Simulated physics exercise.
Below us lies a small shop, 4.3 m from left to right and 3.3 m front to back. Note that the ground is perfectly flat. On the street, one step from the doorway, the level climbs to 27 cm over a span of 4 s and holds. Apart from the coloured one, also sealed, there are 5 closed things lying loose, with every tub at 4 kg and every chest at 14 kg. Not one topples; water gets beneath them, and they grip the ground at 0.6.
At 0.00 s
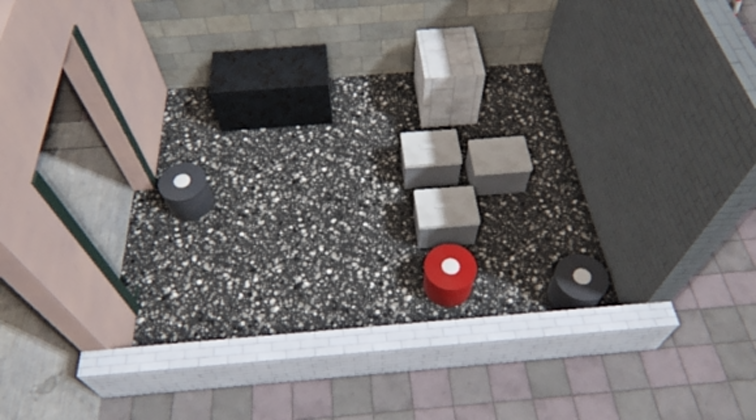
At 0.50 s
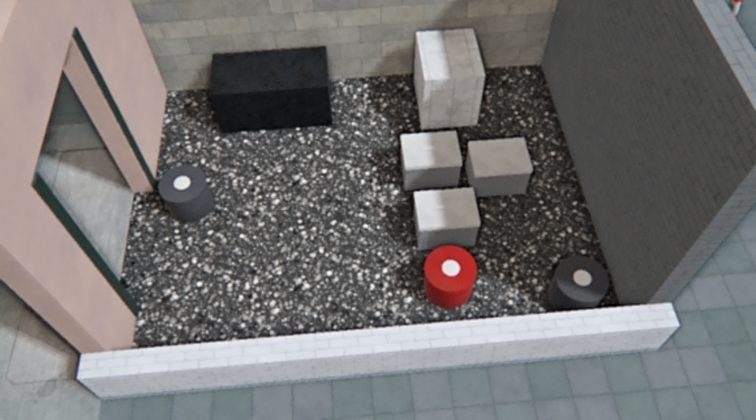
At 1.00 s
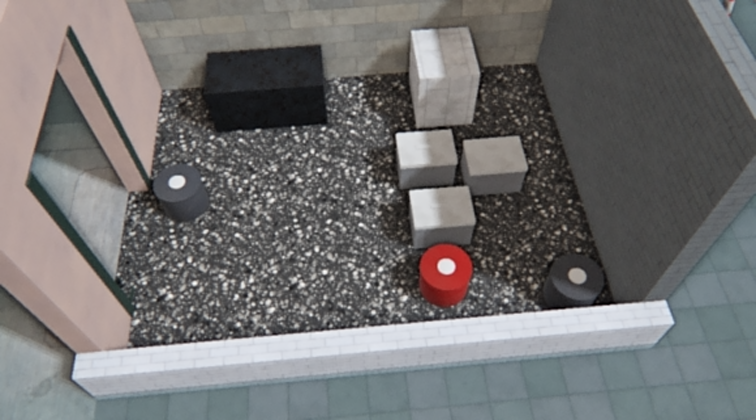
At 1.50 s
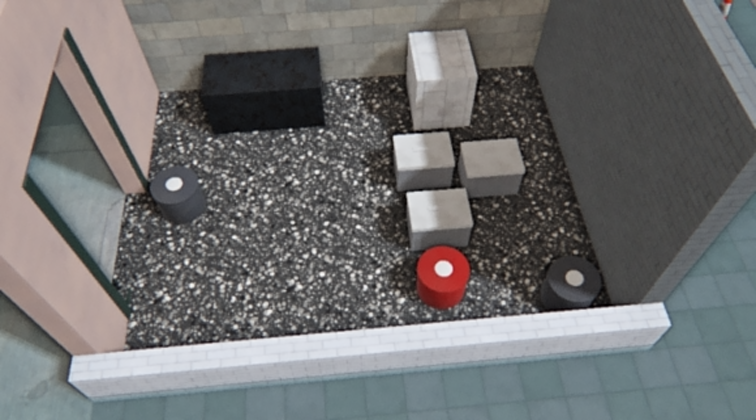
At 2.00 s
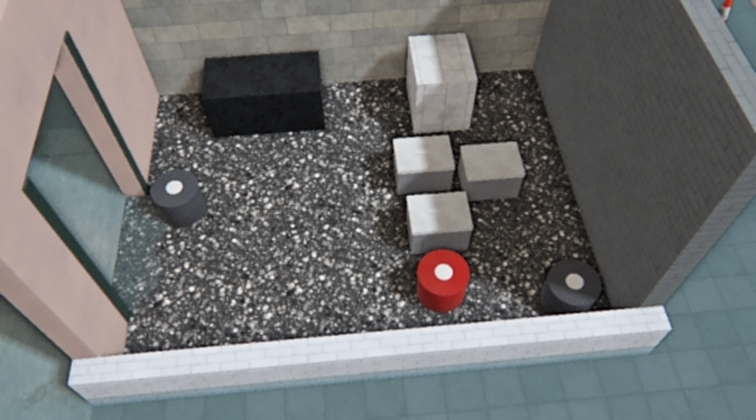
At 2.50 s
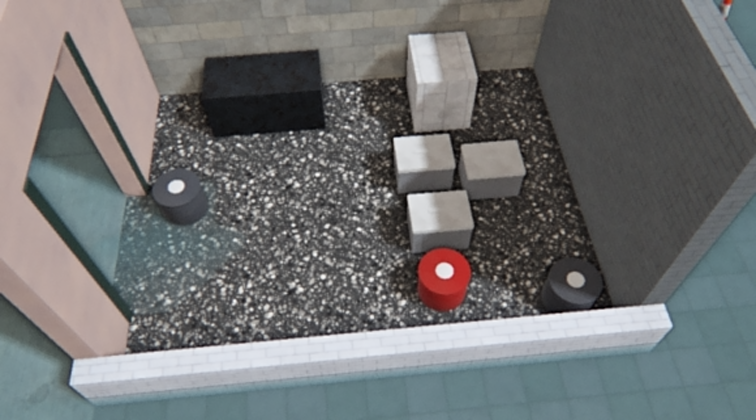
The clip shows a small shop from above, with a red tub, two dark tubs and several boxes on a speckled floor; water covers the paving outside, then spreads in through the left doorway while the objects stay put.
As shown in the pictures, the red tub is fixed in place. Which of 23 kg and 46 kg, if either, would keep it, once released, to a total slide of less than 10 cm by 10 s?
Only 46 kg.
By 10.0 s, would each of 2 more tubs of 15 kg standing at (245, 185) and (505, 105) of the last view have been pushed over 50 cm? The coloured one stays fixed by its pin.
Results: Threshold exceeded; threshold not reached.
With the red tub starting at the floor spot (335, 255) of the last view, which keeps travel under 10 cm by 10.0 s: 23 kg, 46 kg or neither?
Here only the heavier suffices.
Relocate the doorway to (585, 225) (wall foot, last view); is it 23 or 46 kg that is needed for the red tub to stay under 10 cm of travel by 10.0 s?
Well, then the greater option is needed.
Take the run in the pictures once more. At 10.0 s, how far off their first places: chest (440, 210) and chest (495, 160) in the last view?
Respectively 60 and 80 centimetres.
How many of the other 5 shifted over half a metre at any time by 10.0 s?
That makes 5.
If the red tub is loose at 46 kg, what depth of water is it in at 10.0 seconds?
Close to 20 cm deep.
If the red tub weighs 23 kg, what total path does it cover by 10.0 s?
Path length near 100 cm.
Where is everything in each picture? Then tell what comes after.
In the first picture, the red tub at (451, 267) rests on the ground; water covers 0.0 m2; 0 of 6 have shifted.
In the second picture, the red tub at (451, 268) rests on the ground; water covers 0.0 m2; 0 of 6 have shifted.
In the third picture, the red tub at (446, 267), on the bottom; 0.0 m2 under water; 0 of 6 have shifted.
In the fourth picture, the red tub at (444, 269), on the bottom; water covers 0.0 m2; 0 of 6 have shifted.
In the fifth picture, the red tub at (444, 272) rests on the ground; water covers 0.2 m2; 0 of 6 have shifted.
In the sixth picture, the red tub at (445, 271), on the bottom; water covers 0.8 m2; 0 of 6 have shifted.
After 3.5 s the red tub would be 0 cm from its start with 23 kg and 0 cm from its start with 46 kg; 0 cm of water round it then.
After 4.5 s the red tub would be 0 cm from its start with 23 kg and 0 cm from its start with 46 kg; 5 cm of water round it then.
After 7.0 s the red tub would be 17 cm from its start with 23 kg and 0 cm from its start with 46 kg; 8 cm of water round it then.
After 10.0 s the red tub would be 79 cm from its start with 23 kg and 0 cm from its start with 46 kg; 20 cm of water round it then.
